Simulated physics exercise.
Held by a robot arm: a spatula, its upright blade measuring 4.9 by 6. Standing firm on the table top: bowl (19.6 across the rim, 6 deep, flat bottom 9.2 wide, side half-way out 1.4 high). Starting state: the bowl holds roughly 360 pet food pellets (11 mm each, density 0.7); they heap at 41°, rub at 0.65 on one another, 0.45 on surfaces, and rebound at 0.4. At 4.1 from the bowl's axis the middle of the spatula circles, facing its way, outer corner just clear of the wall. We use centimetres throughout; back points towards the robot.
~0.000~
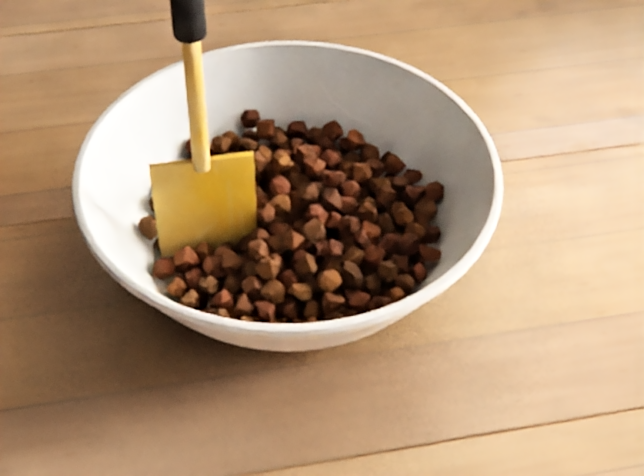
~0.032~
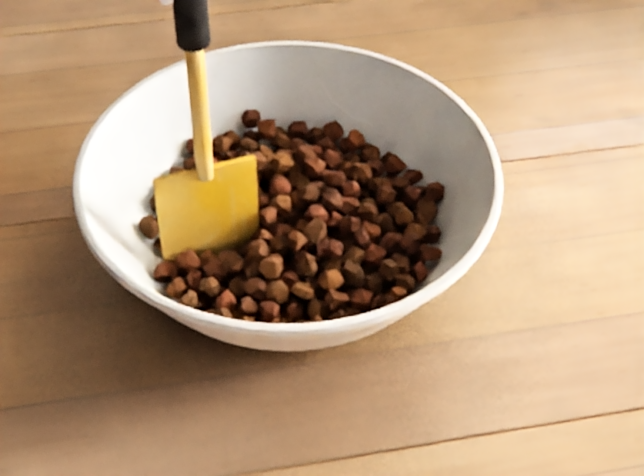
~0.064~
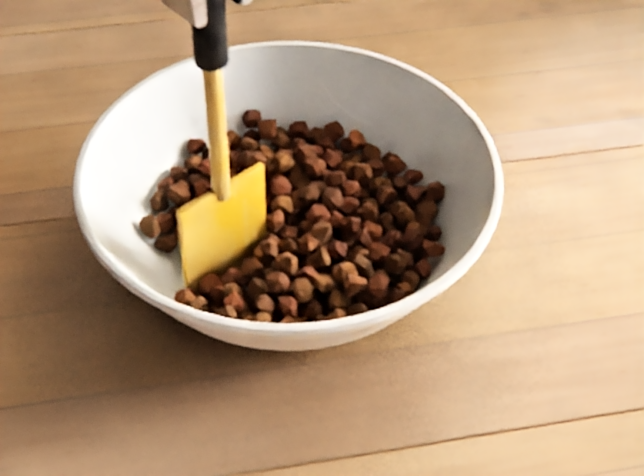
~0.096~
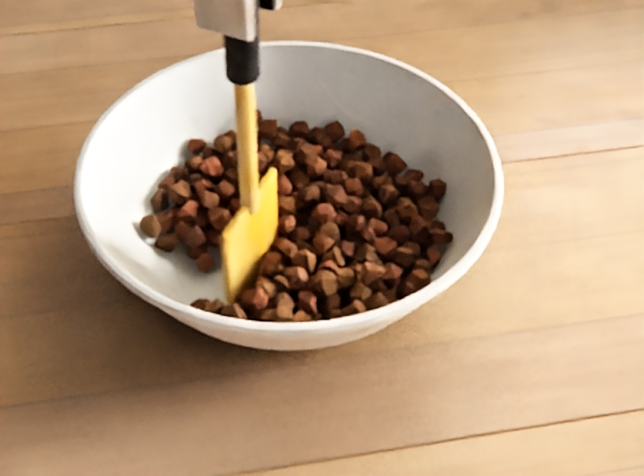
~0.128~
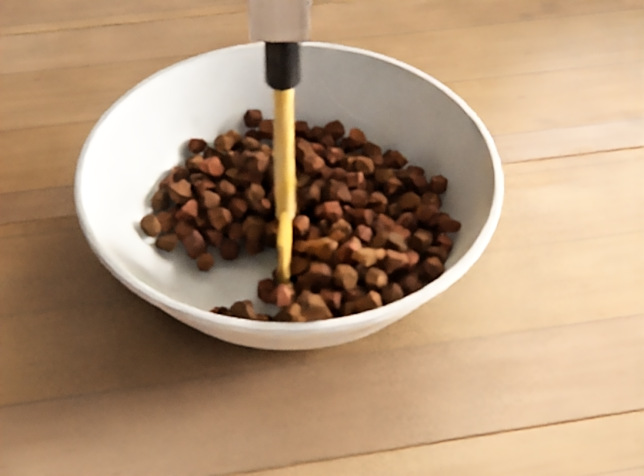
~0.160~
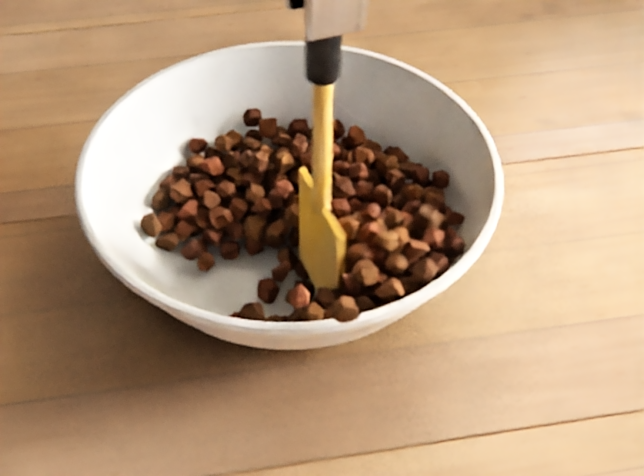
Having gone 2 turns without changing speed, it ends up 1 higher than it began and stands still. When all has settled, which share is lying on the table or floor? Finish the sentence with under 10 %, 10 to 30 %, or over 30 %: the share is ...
The share is 10 to 30 %.
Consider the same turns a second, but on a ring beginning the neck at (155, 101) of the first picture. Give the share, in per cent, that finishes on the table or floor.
It comes to around 5 percent.
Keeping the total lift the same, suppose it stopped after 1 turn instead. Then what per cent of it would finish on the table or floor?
Close to 15 in a hundred.
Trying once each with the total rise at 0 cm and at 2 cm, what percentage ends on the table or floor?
Try one: Around 30 %; try two: Around 15 %.
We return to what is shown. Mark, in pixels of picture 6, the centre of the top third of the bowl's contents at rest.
The centre is near pixel (211, 233).
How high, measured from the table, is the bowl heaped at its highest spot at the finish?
5.5 cm, give or take.
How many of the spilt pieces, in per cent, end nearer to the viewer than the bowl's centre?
That share is about 40 per cent.
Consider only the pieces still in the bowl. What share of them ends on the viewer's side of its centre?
Around 50 per cent of what the bowl keeps.
After 0.50 s, 343° round, highest piece 9 above the table; 324 in the bowl, 25 on the table or floor, 8 in flight or on the tool.
After 0.83 s, 225° round, highest piece 8 above the table; 296 in the bowl, 57 on the table or floor, 4 in flight or on the tool.
After 1.20 s, 0° round, highest piece 5 above the table; 283 in the bowl, 74 on the table or floor.
After 1.90 s, 0° round, highest piece 5 above the table; 283 in the bowl, 74 on the table or floor.
In the end, 283 in the bowl, 74 on the table or floor. That is 21 % on the table or floor.
